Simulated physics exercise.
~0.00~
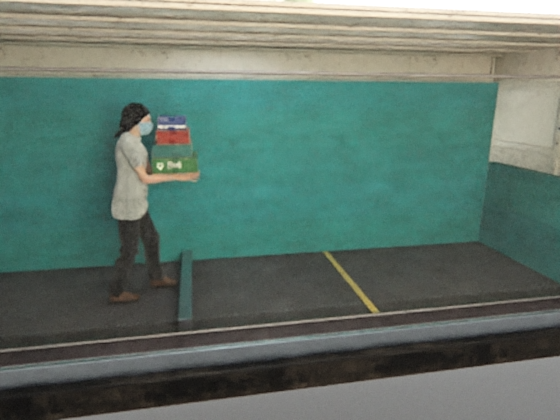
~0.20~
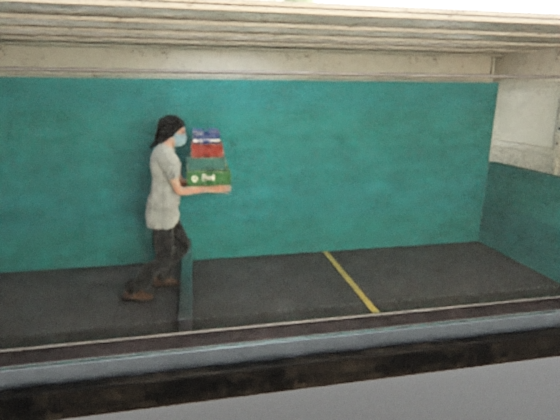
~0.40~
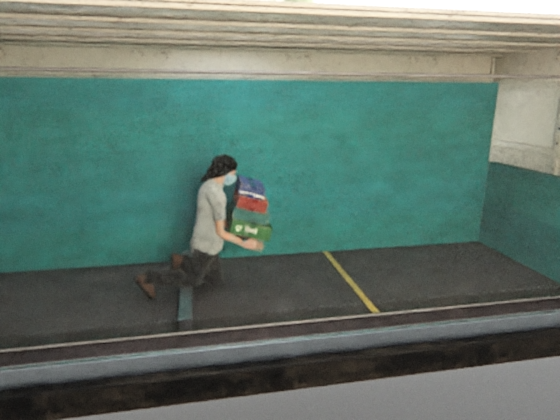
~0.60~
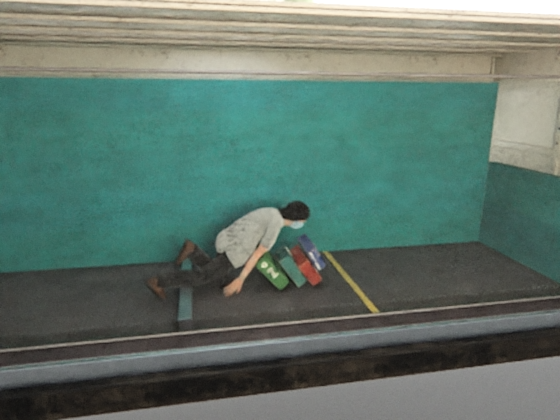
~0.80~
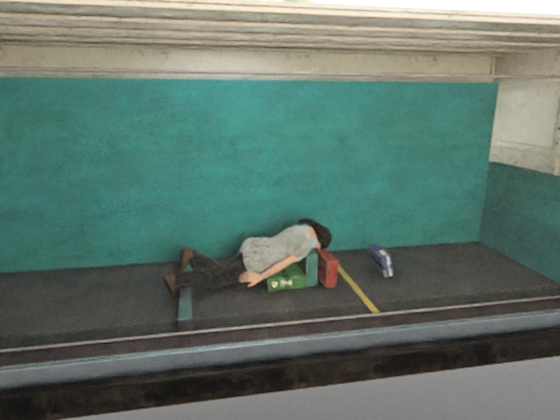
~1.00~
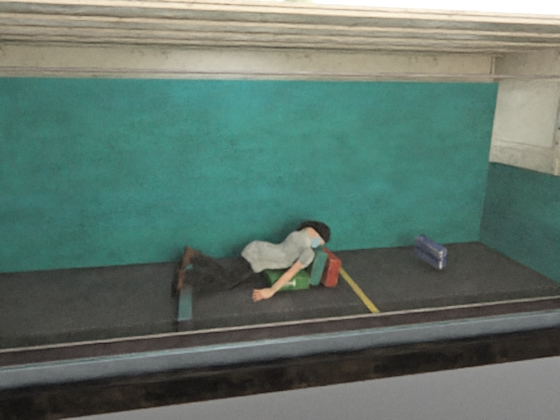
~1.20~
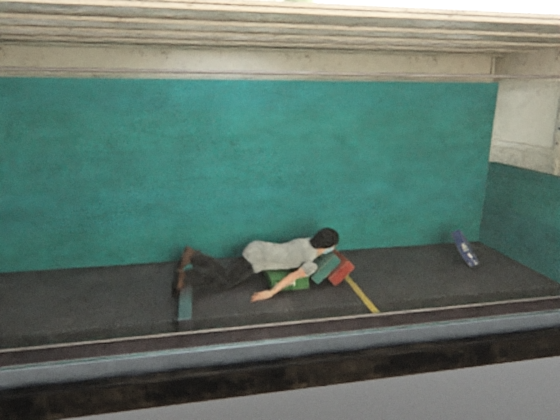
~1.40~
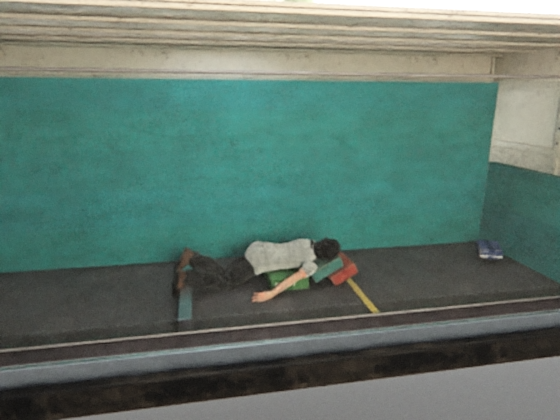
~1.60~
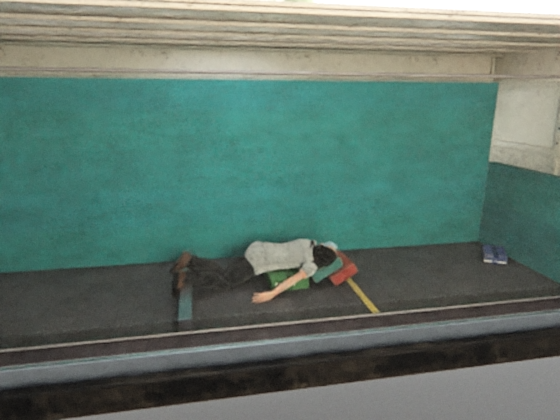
In this clip, a masked courier carrying stacked parcels moves right, pitches forward over a low rail and collapses face down, spilling the pile; the blue parcel tumbles beyond the yellow line to the far right, while the green, teal and red ones rest short of it beside the courier.
